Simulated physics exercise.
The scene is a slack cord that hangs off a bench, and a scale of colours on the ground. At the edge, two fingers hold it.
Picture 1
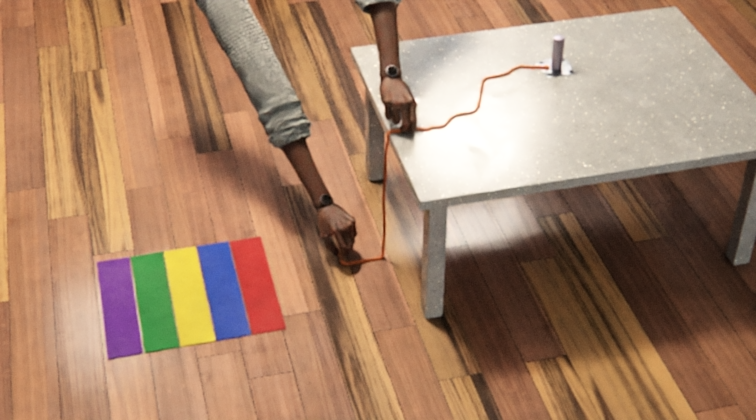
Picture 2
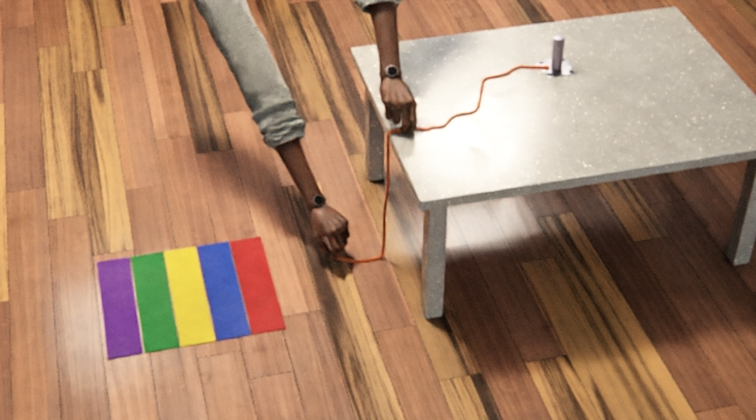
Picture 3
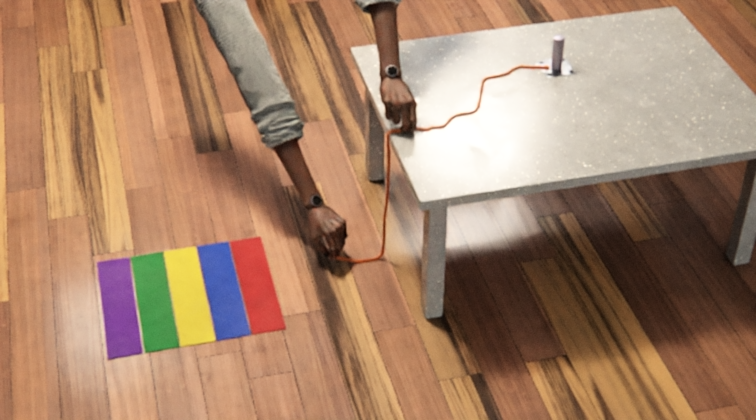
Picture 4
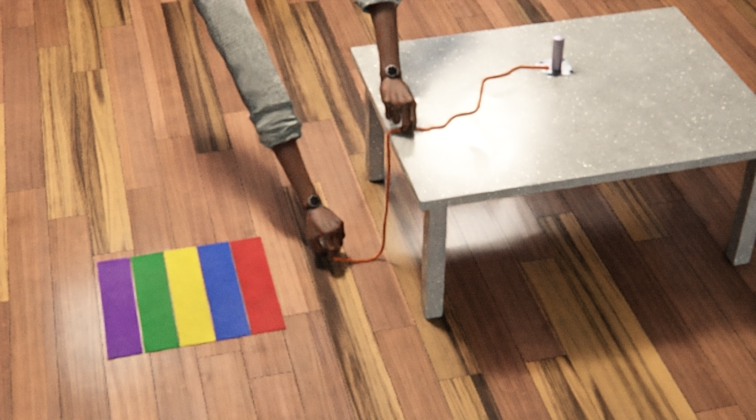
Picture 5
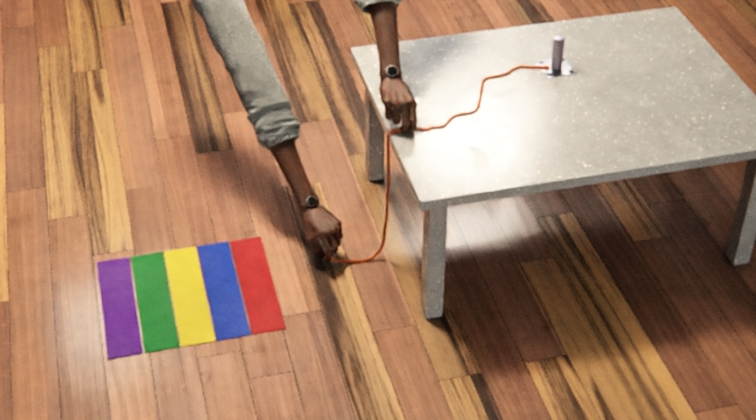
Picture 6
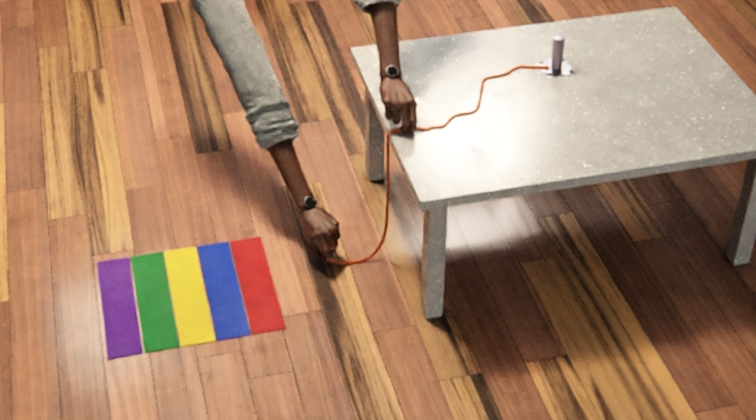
A hand drawing the end of a red cord slightly left near colored floor stripes, another hand pinching it at the table edge.
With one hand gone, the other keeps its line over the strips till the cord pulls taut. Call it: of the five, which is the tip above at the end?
The yellow strip.
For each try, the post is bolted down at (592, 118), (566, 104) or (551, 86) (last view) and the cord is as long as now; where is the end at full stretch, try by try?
Near (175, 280), (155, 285) and (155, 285).
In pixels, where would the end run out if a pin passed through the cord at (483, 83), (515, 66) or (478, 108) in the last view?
Results: (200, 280); (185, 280); (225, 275).
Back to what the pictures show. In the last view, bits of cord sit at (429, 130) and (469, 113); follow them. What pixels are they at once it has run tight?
(380, 128) and (428, 110), approximately.
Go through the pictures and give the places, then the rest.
In the first frame, end (340, 255); red (265, 314); blue (230, 320); yellow (195, 326); green (159, 332); purple (123, 338).
In the second frame, end (332, 256); cord through (519, 68) (481, 92) (448, 122) (389, 135) (387, 195) (383, 248).
In the third frame, end (330, 256).
In the fourth frame, end (328, 257); cord through (519, 68) (481, 92) (448, 122) (389, 135) (387, 195) (383, 248).
In the fifth frame, end (325, 257).
In the sixth frame, end (323, 258); cord through (519, 68) (481, 92) (448, 122) (389, 135) (388, 195) (379, 248).
Soon after, end near (258, 268); over red.
Then, end near (212, 275); over blue.
At full stretch, end near (184, 280); over yellow. The yellow one.
